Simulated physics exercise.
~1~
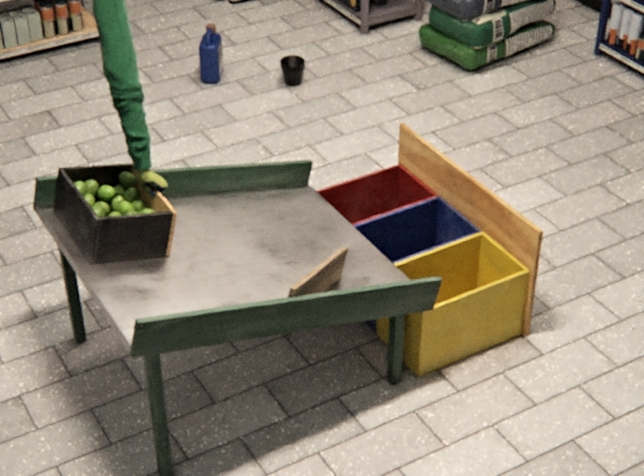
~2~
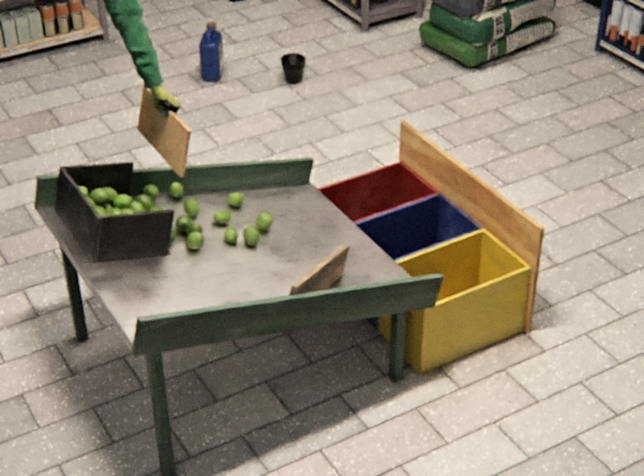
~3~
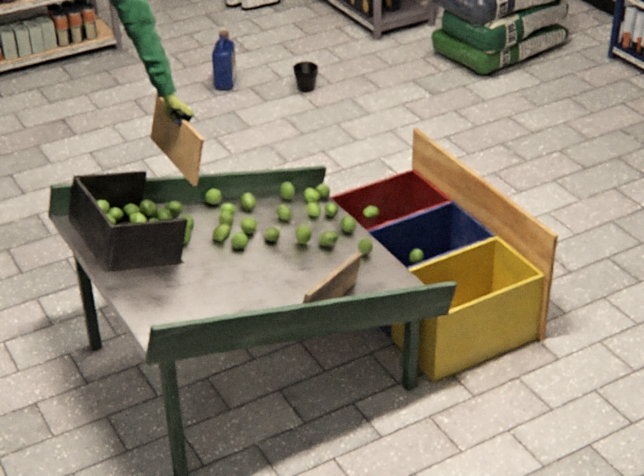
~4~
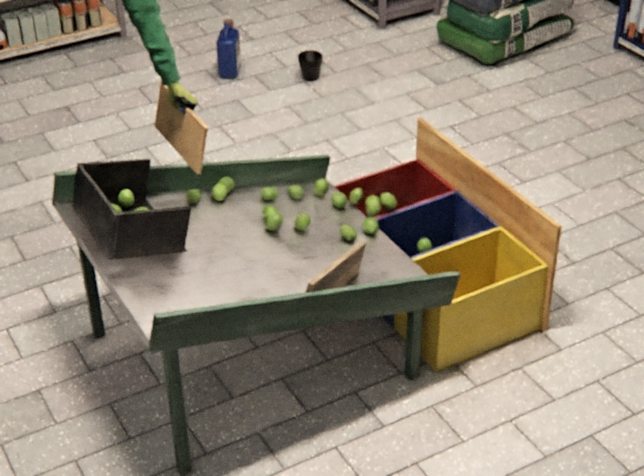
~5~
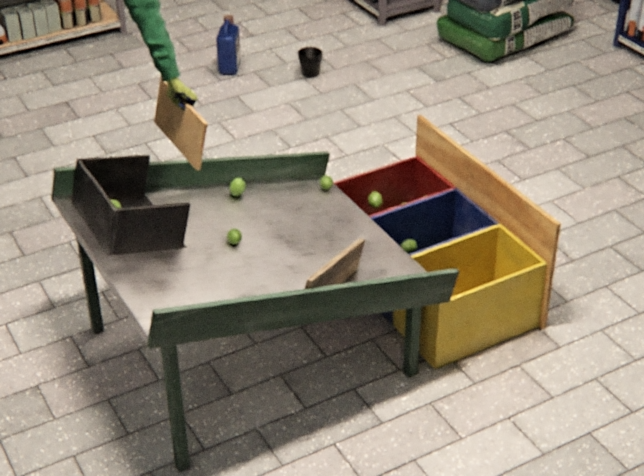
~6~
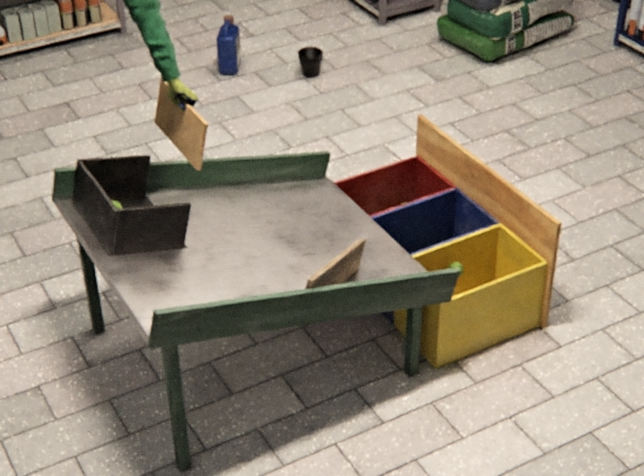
Green limes rolling down a sloping table into red and blue bins as a green-sleeved arm lifts a gate, leaving the slope bare.
